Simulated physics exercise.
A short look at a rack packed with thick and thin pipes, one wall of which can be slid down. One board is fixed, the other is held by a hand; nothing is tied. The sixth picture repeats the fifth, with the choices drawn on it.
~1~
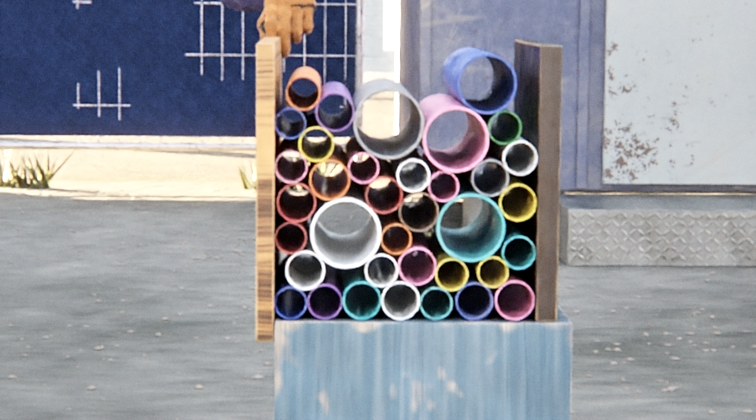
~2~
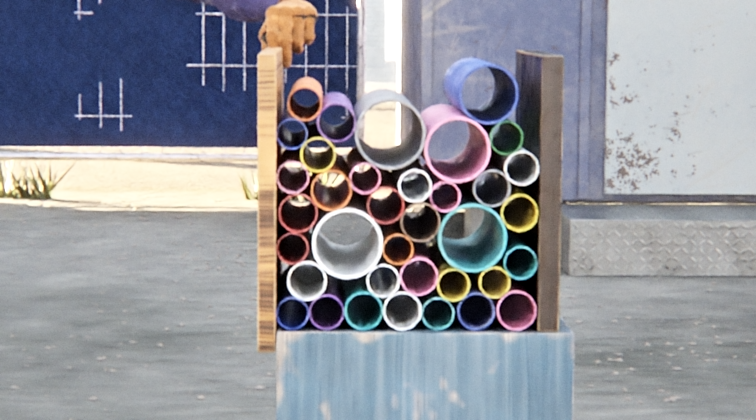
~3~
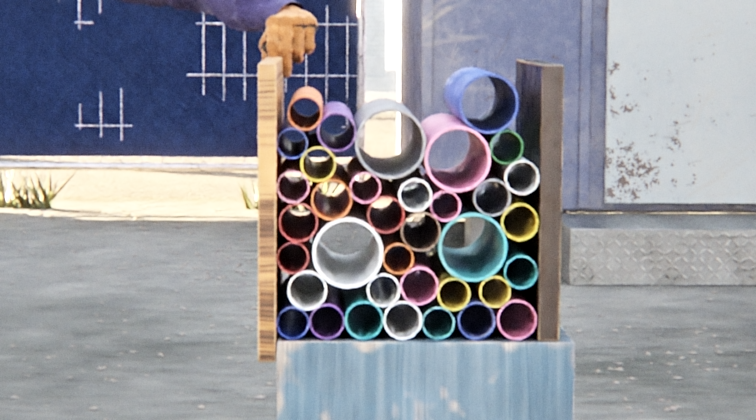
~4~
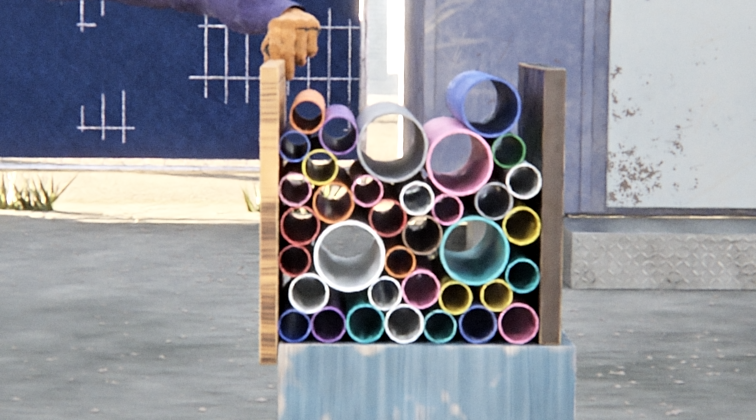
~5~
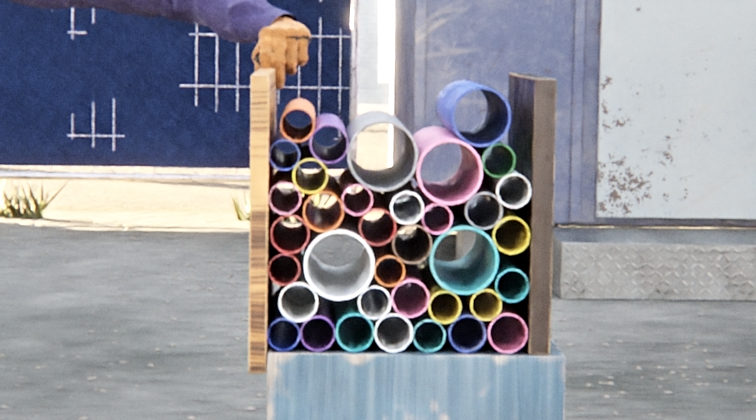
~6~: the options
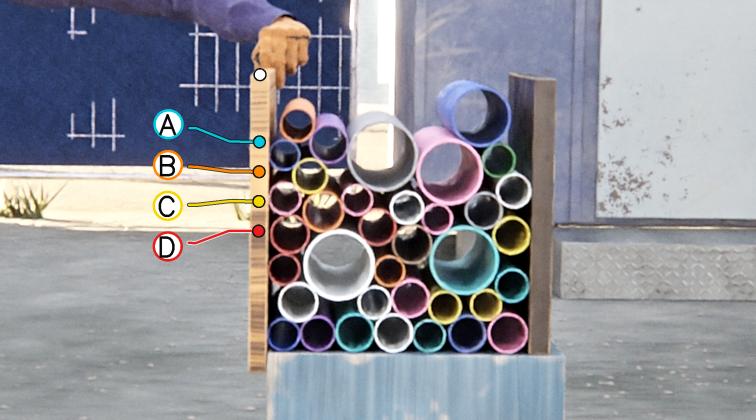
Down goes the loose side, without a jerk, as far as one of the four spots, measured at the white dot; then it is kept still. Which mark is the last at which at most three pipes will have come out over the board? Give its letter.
C is the limit.
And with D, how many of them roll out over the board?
The count is four.
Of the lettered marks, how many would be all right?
Three of them.
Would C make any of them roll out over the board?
Yes.
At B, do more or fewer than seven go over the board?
It loses fewer than seven.
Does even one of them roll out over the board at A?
No.
On the copy, A at (260, 142); B at (259, 172); C at (259, 202); D at (259, 231); the white dot at (260, 75).
On C. First, top of the board (269, 134).
Then, top of the board (268, 200).
Finally, top of the board (268, 201), two out over the board.
By contrast, A none out over the board; B none out over the board; D four out over the board.
